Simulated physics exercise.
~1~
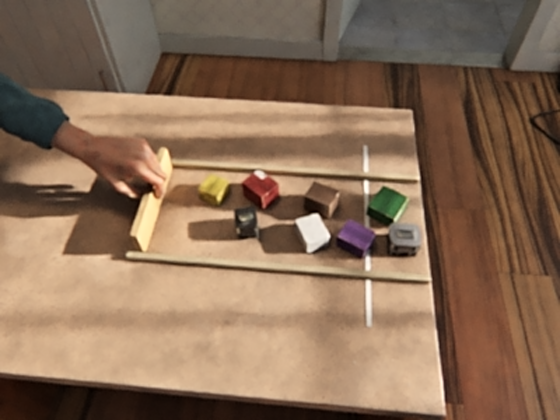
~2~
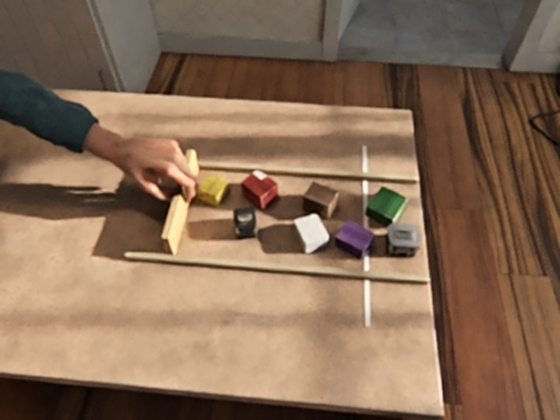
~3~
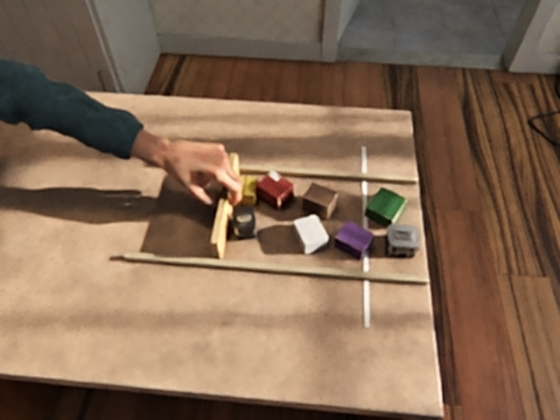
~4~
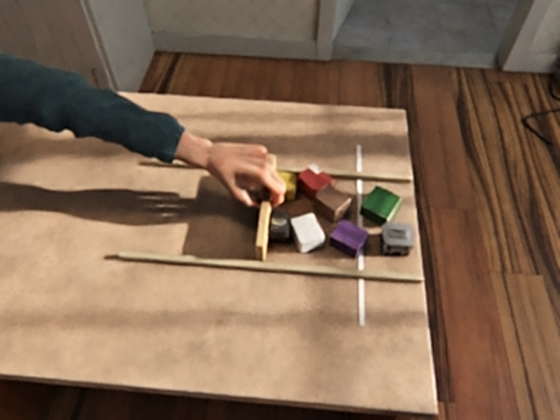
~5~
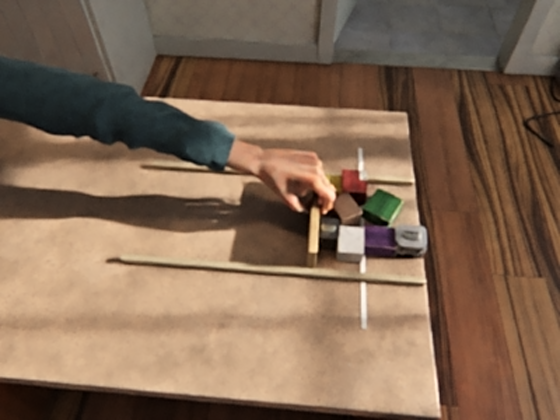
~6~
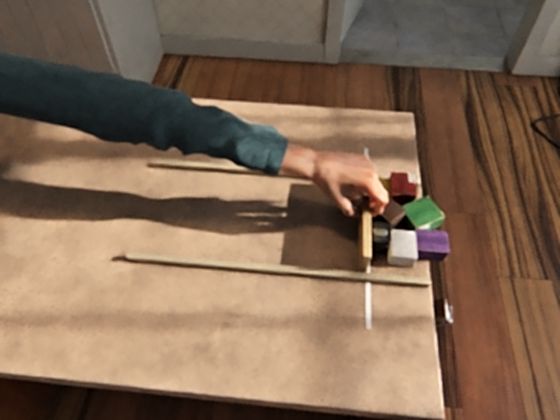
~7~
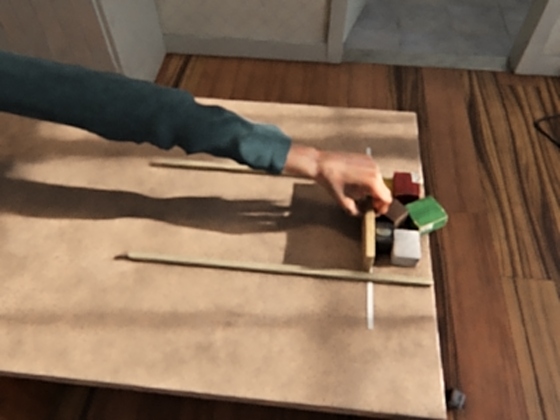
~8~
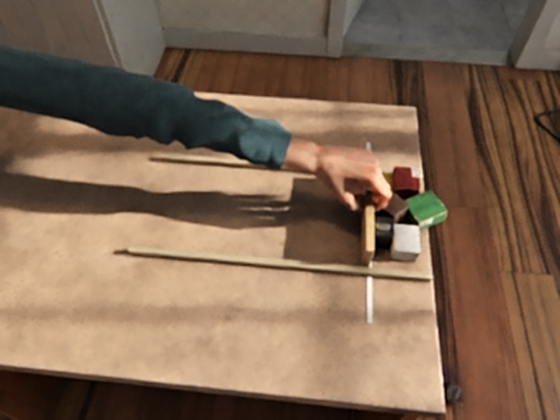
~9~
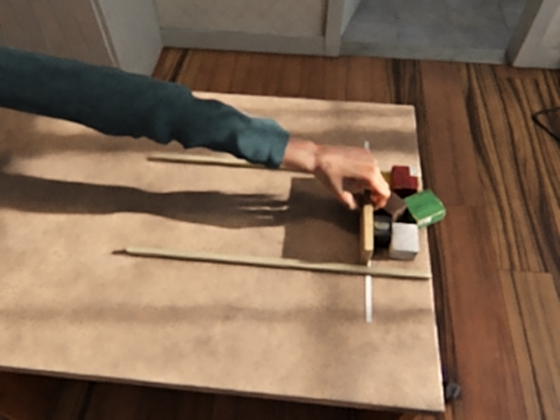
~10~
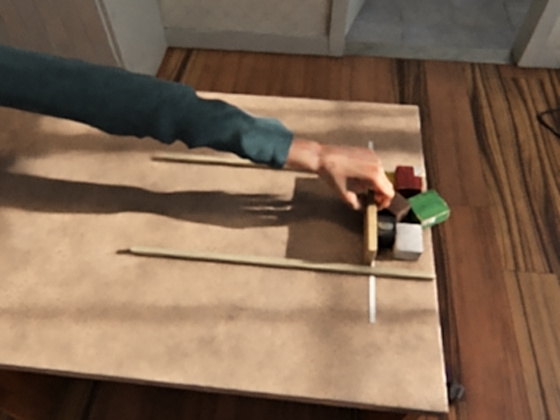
A hand in a dark teal sleeve holds a small upright wooden board at the left of a channel between two thin rods on a tan table, seen from above at an angle. Yellow, red, black, brown, white, purple, green and grey blocks lie scattered toward the right end, where a white tape strip crosses. The hand pushes the board right, gathering the blocks into a tight cluster. As the board reaches the strip, the grey block drops off the edge, and the purple one follows. The board stops there, with the remaining blocks bunched at the edge, the green one jutting out.
